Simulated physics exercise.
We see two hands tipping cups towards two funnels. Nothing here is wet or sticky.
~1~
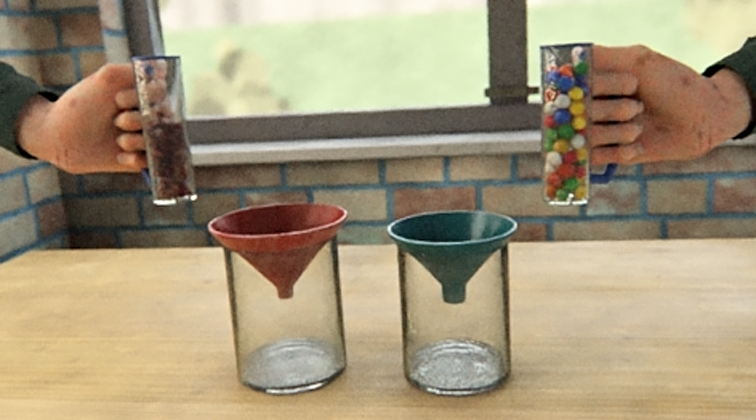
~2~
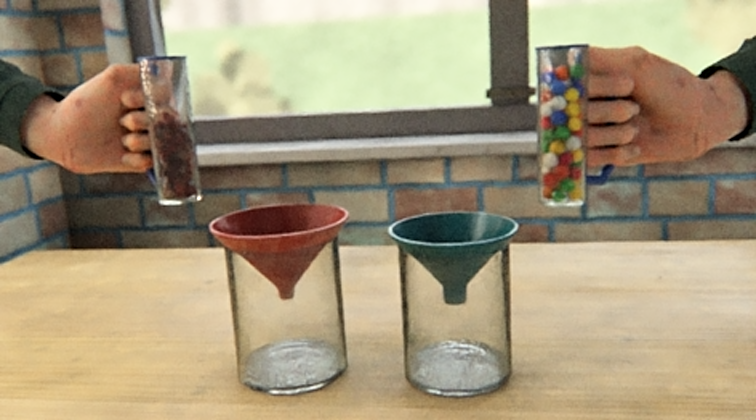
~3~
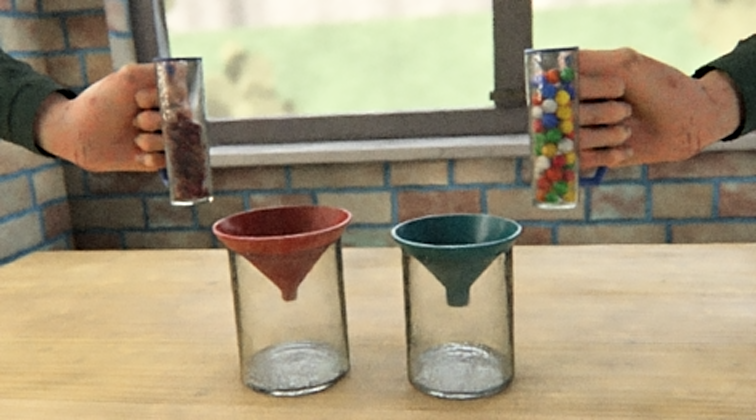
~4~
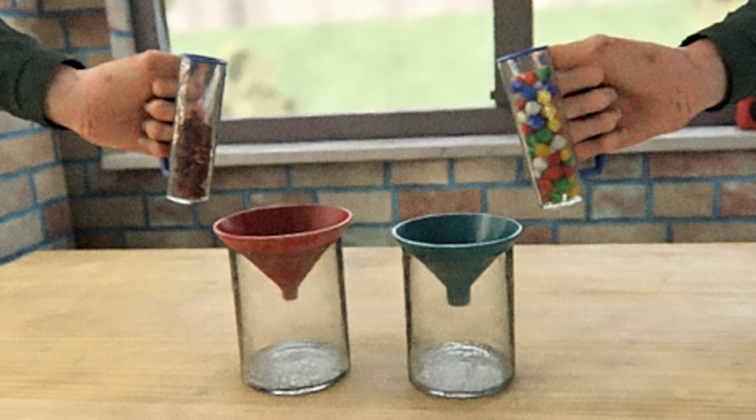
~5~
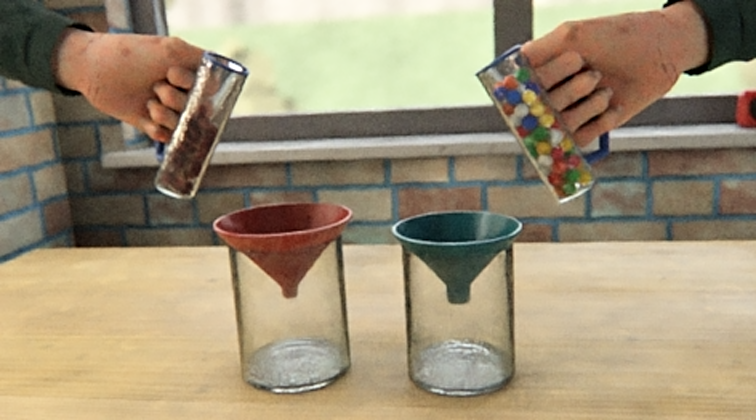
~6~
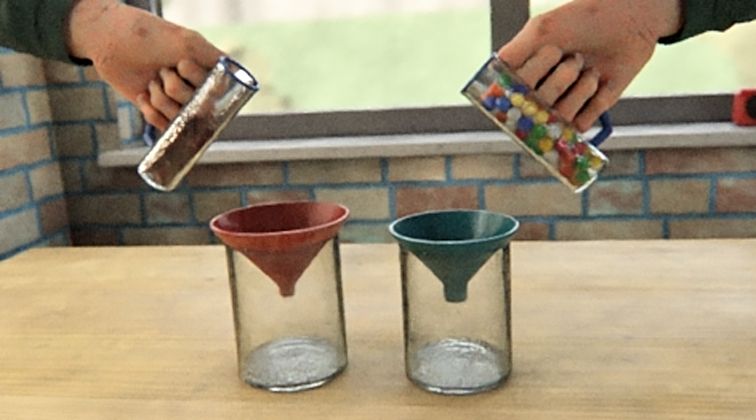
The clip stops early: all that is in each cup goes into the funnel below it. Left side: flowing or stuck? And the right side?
Left funnel gets blocked, right funnel gets blocked.
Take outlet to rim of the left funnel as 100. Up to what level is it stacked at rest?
It comes to 70 per cent or so.
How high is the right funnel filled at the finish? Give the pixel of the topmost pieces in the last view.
Around (462, 238).
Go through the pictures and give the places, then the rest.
The first frame shows left funnel near (279, 229), outlet at (286, 300), about one piece wide; left cup near (166, 130), holding kidney beans; right funnel near (452, 237), outlet at (455, 303), under two pieces wide; right cup near (566, 124), holding gumballs.
The second frame shows left cup near (172, 130), upright; right cup near (562, 126), upright.
The third frame shows left cup near (185, 131), upright; right cup near (554, 128), upright.
The fourth frame shows left cup near (196, 130), tipped 14°; right cup near (543, 128), tipped 14°.
The fifth frame shows left cup near (200, 128), tipped 30°; right cup near (538, 126), tipped 30°.
The sixth frame shows left funnel near (281, 227), outlet at (288, 298); left cup near (197, 126), tipped 46°; right funnel near (454, 236), outlet at (456, 302); right cup near (534, 125), tipped 46°.
Then, 0.39 s on from there, left, the whole lot still in the cup; right, the whole lot still in the cup.
Then, 0.73 s on from there, left, the whole lot still in the cup; right, the bulk still in the cup, near a quarter in or over the funnel.
Then, 1.02 s on from there, left, near a third still in the cup, near two thirds in or over the funnel, only a few down in the jar; right, only a few still in the cup, all but a few in or over the funnel, a little down in the jar, only a few beside the jar.
In the end, left, all but a few stuck in the funnel, only a few down in the jar; right, all but a few stuck in the funnel, a little down in the jar, only a few beside the jar.
